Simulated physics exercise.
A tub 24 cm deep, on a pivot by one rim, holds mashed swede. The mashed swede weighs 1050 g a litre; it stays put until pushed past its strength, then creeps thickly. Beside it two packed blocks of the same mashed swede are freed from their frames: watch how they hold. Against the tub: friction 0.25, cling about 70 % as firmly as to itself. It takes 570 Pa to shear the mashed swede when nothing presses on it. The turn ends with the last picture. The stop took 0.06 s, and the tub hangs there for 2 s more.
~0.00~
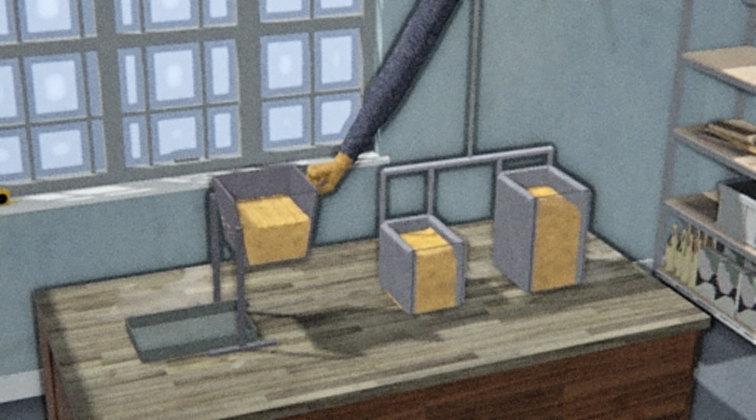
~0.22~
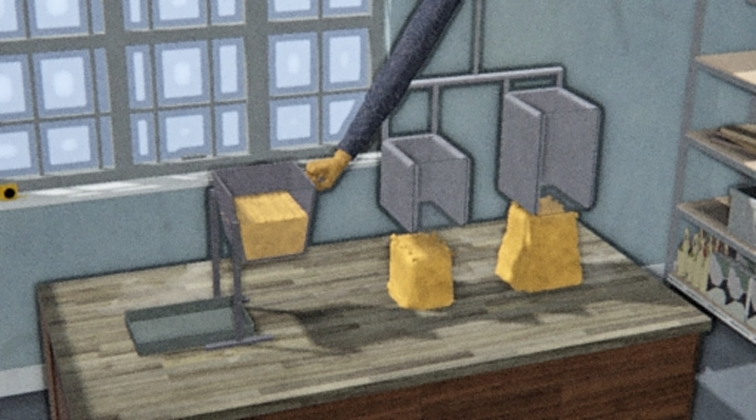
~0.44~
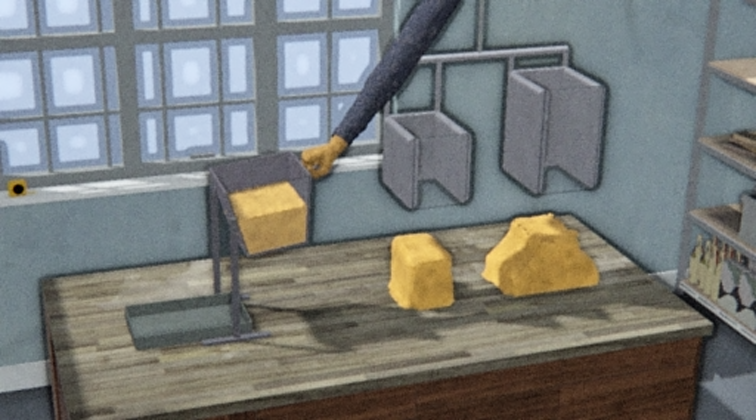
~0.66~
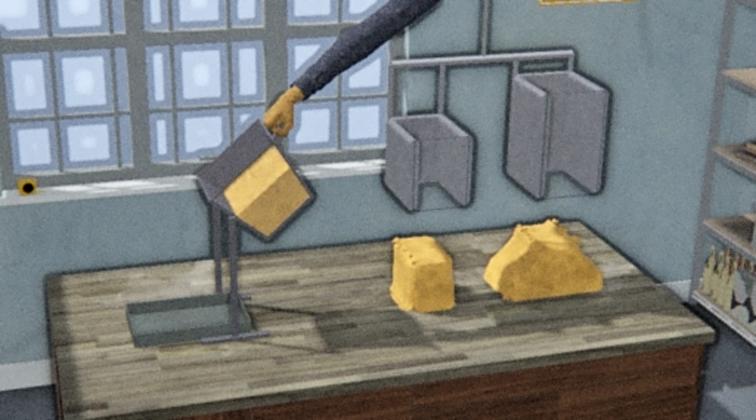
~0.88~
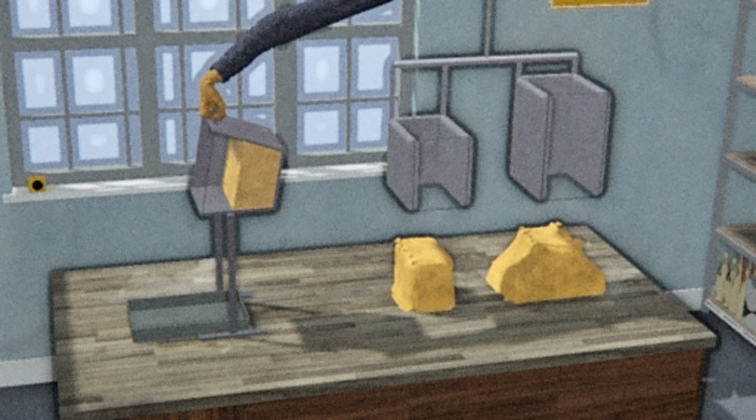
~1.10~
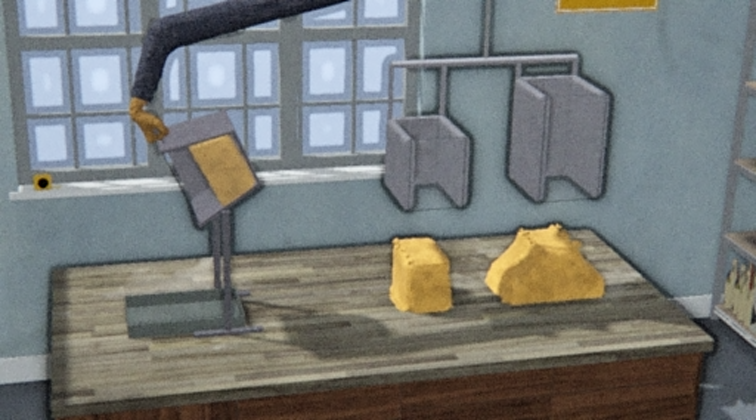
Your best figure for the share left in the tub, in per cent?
Expect roughly 0 %.
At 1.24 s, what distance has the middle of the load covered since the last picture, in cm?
About 10 cm.
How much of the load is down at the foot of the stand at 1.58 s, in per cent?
Near 85 %.
By 1.24 s, the tub is at 114 degrees and holds 96 %.
By 1.41 s, the tub is at 114 degrees and holds 4 %.
By 1.58 s, the tub is at 114 degrees and holds 0 %.
By 1.75 s, the tub is at 114 degrees and holds 0 %.
By 3.10 s, at the end, the tub is at 114 degrees and holds 0 %.
